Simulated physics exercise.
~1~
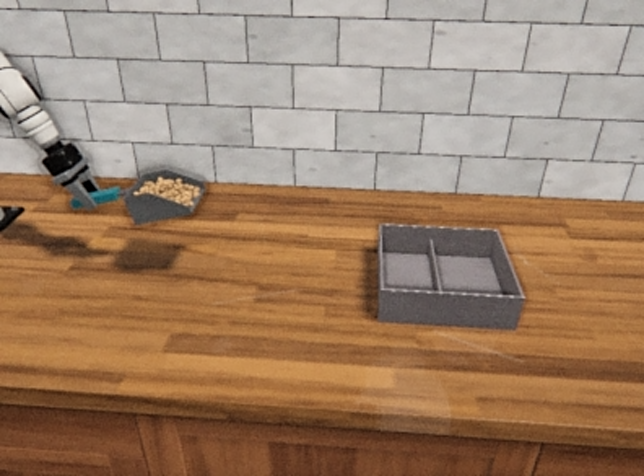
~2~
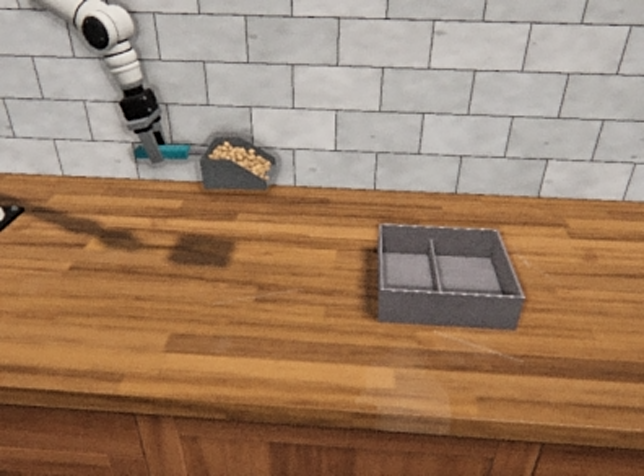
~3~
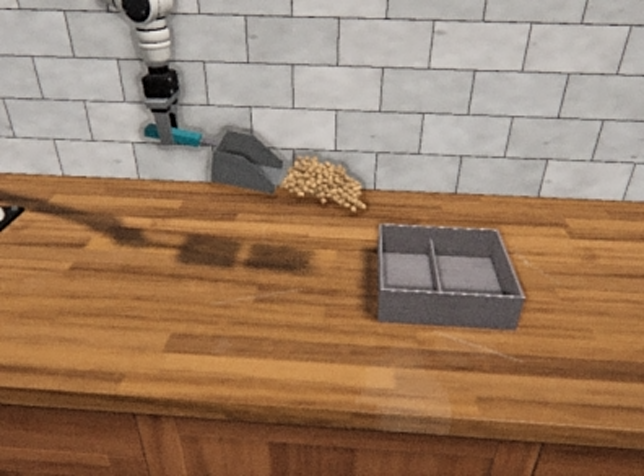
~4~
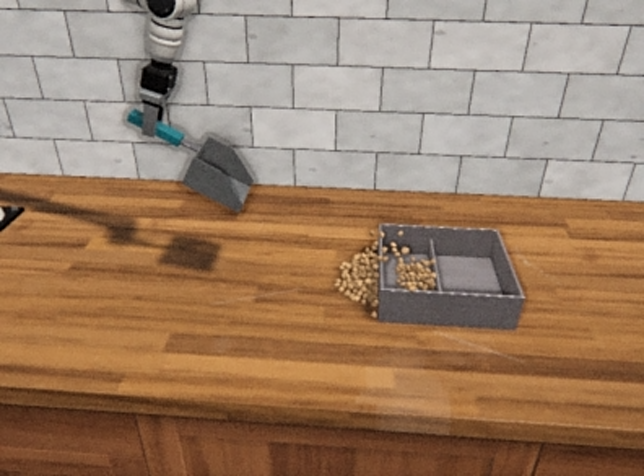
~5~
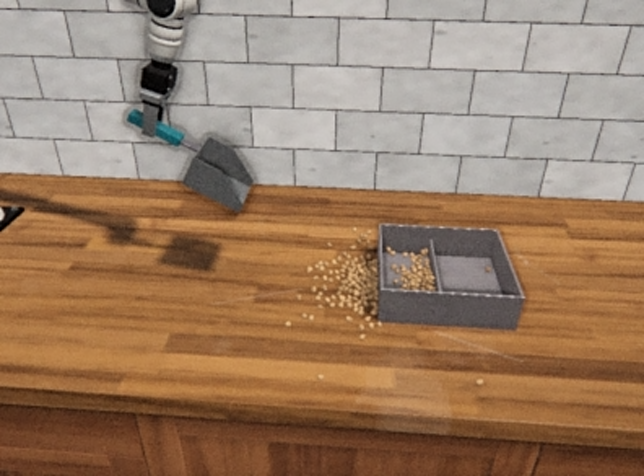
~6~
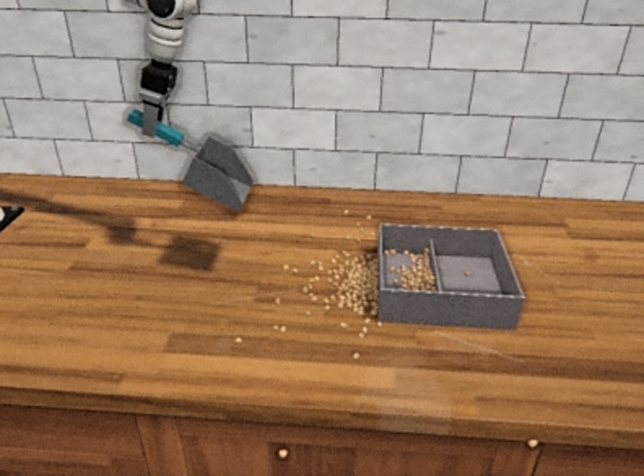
On a wooden counter, a robot arm flings beans from a scoop, many missing the gray bin.
